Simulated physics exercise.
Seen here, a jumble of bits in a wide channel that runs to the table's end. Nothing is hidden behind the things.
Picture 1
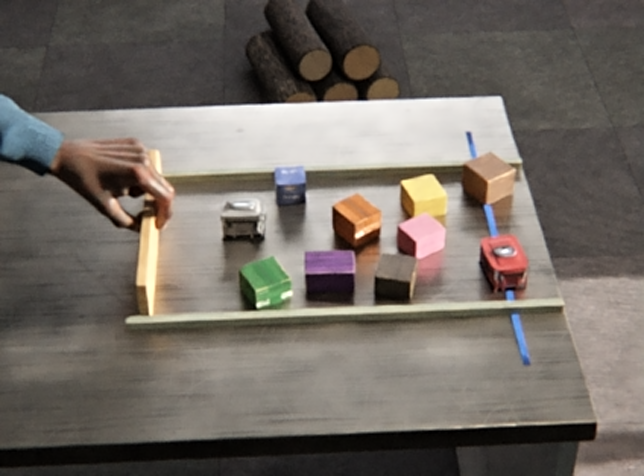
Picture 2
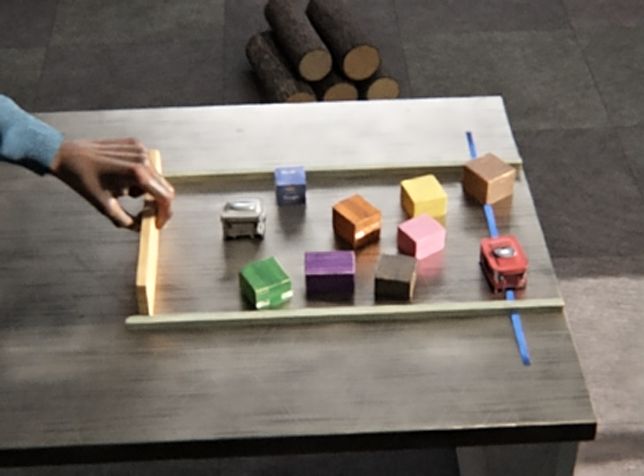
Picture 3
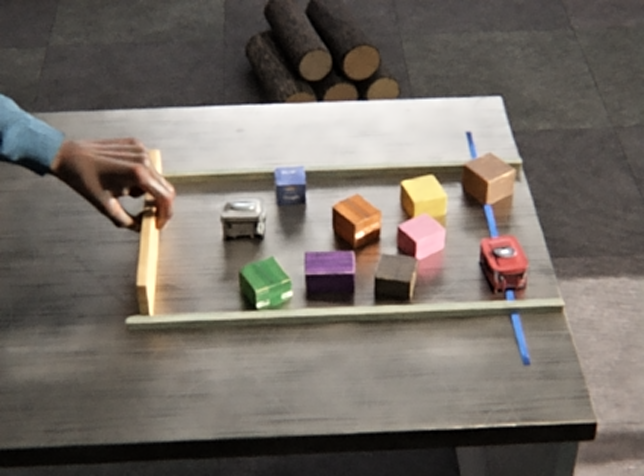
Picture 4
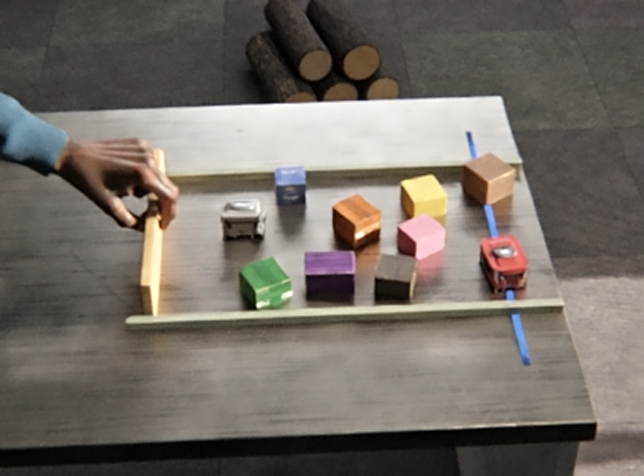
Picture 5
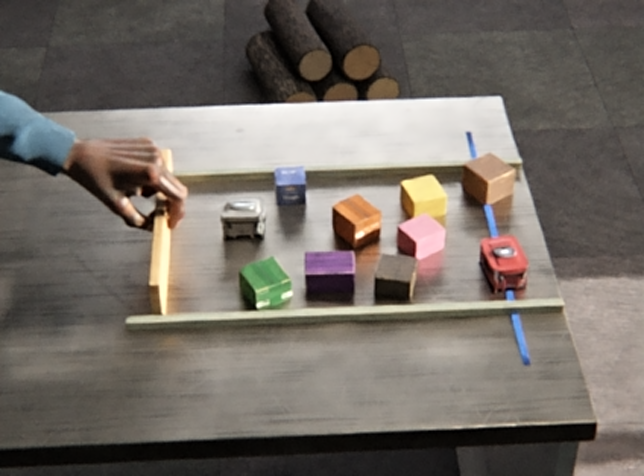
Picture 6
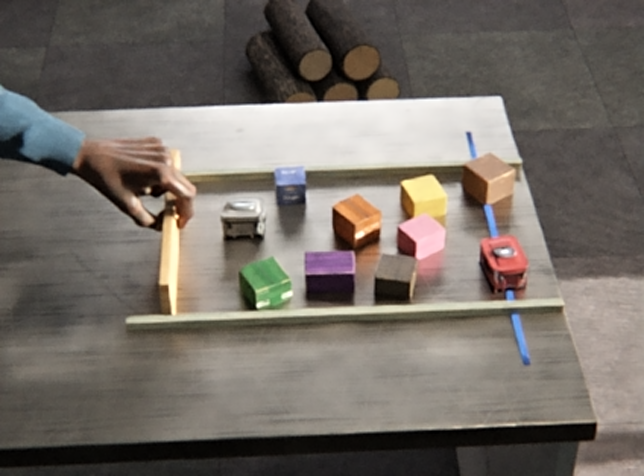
In the video, colored blocks and two small case-like objects, one red and one grey, sit between rails on a table, while a hand holds an upright board at the left, then slides it slightly right without touching them.
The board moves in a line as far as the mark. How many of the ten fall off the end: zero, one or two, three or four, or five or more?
Here the number that fall off is five or more.
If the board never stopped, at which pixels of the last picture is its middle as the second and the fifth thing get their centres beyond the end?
Near (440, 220) and (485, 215).
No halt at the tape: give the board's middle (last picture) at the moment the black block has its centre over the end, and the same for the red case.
Its middle is around (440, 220) and around (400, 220).
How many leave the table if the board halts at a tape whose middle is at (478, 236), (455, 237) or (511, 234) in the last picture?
Down on the floor: 2, 2 and 6.
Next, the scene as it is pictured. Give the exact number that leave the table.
Fallen: 5.
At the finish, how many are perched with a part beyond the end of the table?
1 of them.
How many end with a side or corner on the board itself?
4 of them.
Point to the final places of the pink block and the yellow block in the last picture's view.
The pink block stops around (517, 242); the yellow block around (529, 198).
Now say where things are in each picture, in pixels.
The first frame shows brown block (488, 178); red case (504, 263); yellow block (423, 198); board (150, 230); tape (495, 235).
The second frame shows red case (504, 264); grey case (243, 218).
The third frame shows yellow block (423, 198); black block (396, 276).
The fourth frame shows brown block (488, 178); blue box (290, 185).
The fifth frame shows red case (504, 264); orange box (356, 220).
The sixth frame shows brown block (488, 178); red case (504, 264); yellow block (423, 198); board (171, 230); tape (495, 235).
Early on, none off yet; brown block at rest near (488, 178); red case at rest near (504, 264); yellow block at rest near (423, 198).
Finally, the number that fall off is five or more; lost, purple box, orange box, black block, red case and brown block.
